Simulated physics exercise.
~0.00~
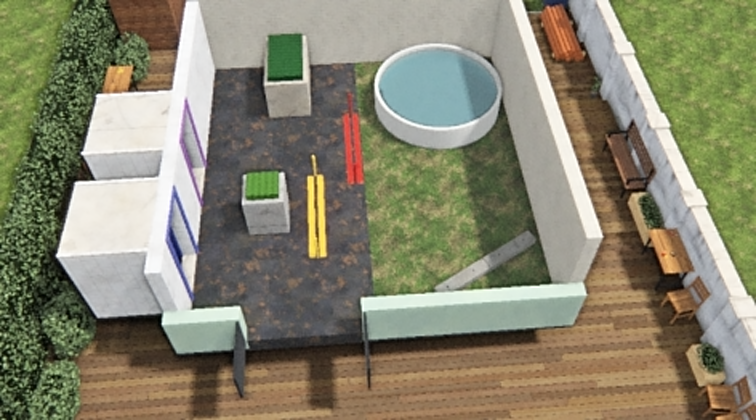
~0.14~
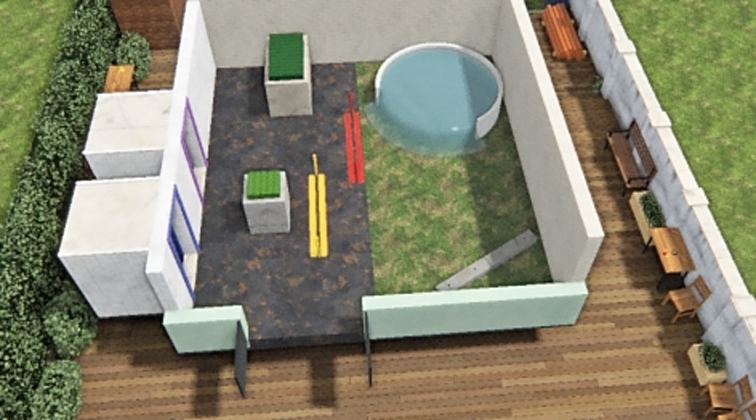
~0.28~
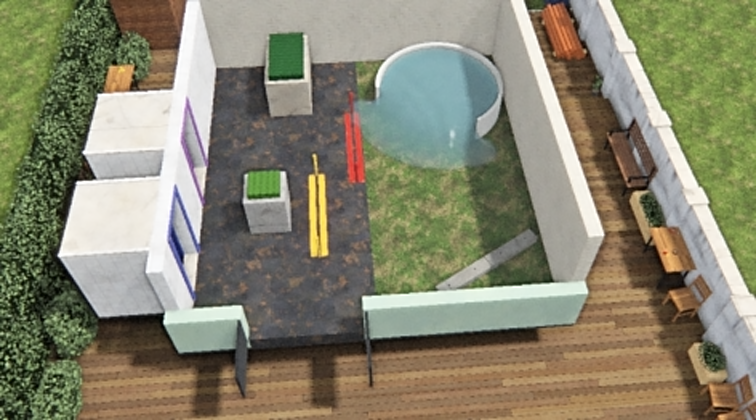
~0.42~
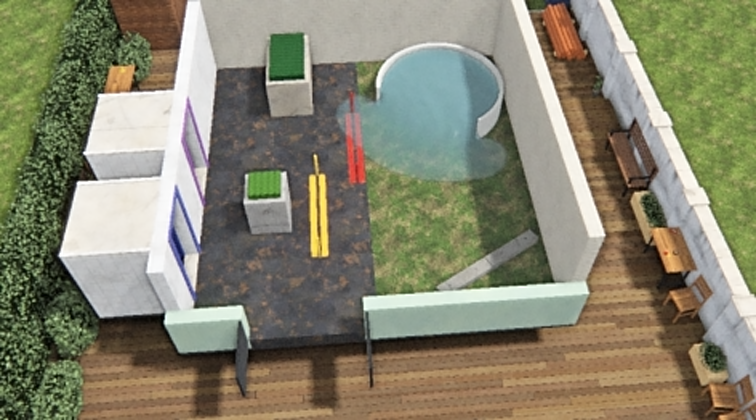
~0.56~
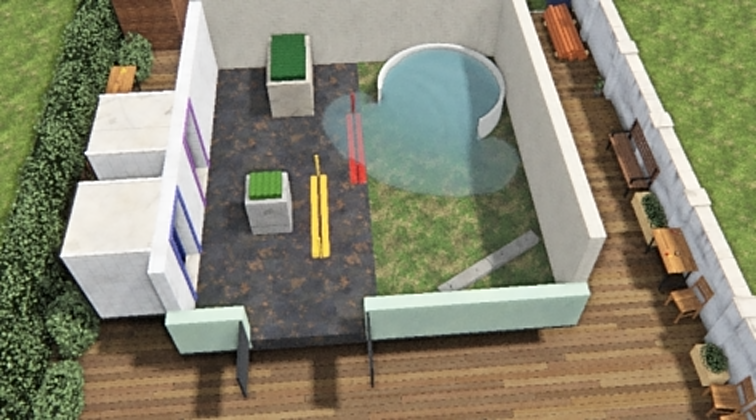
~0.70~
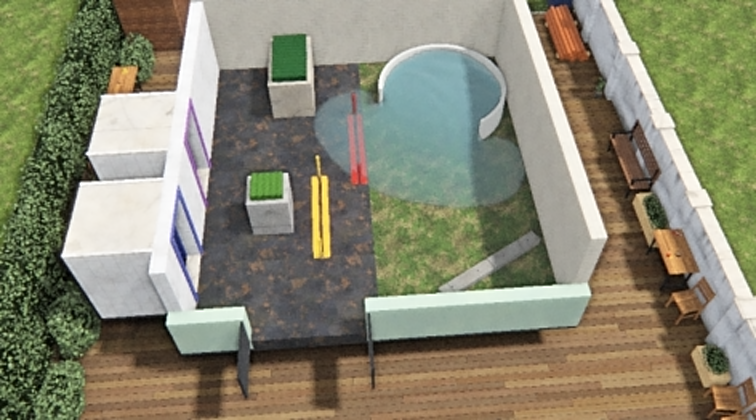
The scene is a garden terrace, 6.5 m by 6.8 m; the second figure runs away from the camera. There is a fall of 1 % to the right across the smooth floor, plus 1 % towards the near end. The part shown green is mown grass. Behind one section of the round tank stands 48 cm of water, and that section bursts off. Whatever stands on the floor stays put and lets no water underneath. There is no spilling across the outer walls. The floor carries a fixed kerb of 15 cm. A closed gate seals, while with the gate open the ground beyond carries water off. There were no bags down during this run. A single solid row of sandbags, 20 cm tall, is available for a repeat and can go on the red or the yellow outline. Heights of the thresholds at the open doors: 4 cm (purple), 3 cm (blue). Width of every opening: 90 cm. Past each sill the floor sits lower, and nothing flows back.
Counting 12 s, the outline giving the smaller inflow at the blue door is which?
It is the yellow one.
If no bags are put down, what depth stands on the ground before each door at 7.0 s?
Depth (cm) - purple: 3, blue: 6.
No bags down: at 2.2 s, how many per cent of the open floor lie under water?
I'd say some 60 in a hundred.
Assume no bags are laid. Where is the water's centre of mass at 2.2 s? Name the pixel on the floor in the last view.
Around (414, 153).
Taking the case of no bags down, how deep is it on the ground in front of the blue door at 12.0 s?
I'd put it at around 2.5 centimetres deep.
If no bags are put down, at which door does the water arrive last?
Blue.
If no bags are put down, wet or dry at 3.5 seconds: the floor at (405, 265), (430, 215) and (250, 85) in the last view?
Soaked, soaked, bone dry.
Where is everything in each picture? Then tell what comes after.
In the first picture, the round tank at (438, 87) is whole and still, 48 cm deep.
In the second picture, water pours out at (414, 136) and has run 1.4 m, to (482, 146); typically 7 cm deep outside, 48 cm at the round tank's back.
In the third picture, water pours out at (414, 137) and has run 1.7 m, to (354, 105); typically 9 cm deep outside, 48 cm at the round tank's back.
In the fourth picture, water pours out at (415, 138) and has run 1.9 m, to (341, 108); typically 8 cm deep outside, 48 cm at the round tank's back.
In the fifth picture, water pours out at (416, 139) and has run 2.1 m, to (516, 158); typically 6 cm deep outside, 48 cm at the round tank's back.
In the sixth picture, water pours out at (417, 140) and has run 2.3 m, to (524, 165); typically 6 cm deep outside, 45 cm at the round tank's back.
After 1.4 s water covers 35 % of the floor and is deepest (18 cm) near (426, 149) in the run without bags; in at the blue door, 0 L with no bags, 0 L with the row on red, 0 L on yellow.
After 2.2 s water covers 60 % of the floor and is deepest (16 cm) near (500, 252) in the run without bags; in at the blue door, 0 L with no bags, 0 L with the row on red, 0 L on yellow.
After 3.5 s water covers 80 % of the floor and is deepest (17 cm) near (401, 318) in the run without bags; in at the blue door, 0 L with no bags, 0 L with the row on red, 0 L on yellow.
After 7.0 s water covers 95 % of the floor and is deepest (10 cm) near (563, 308) in the run without bags; in at the blue door, 8 L with no bags, 11 L with the row on red, 0 L on yellow.
After 12.0 s water covers 95 % of the floor and is deepest (11 cm) near (513, 311) in the run without bags; in at the blue door, 23 L with no bags, 36 L with the row on red, 10 L on yellow.
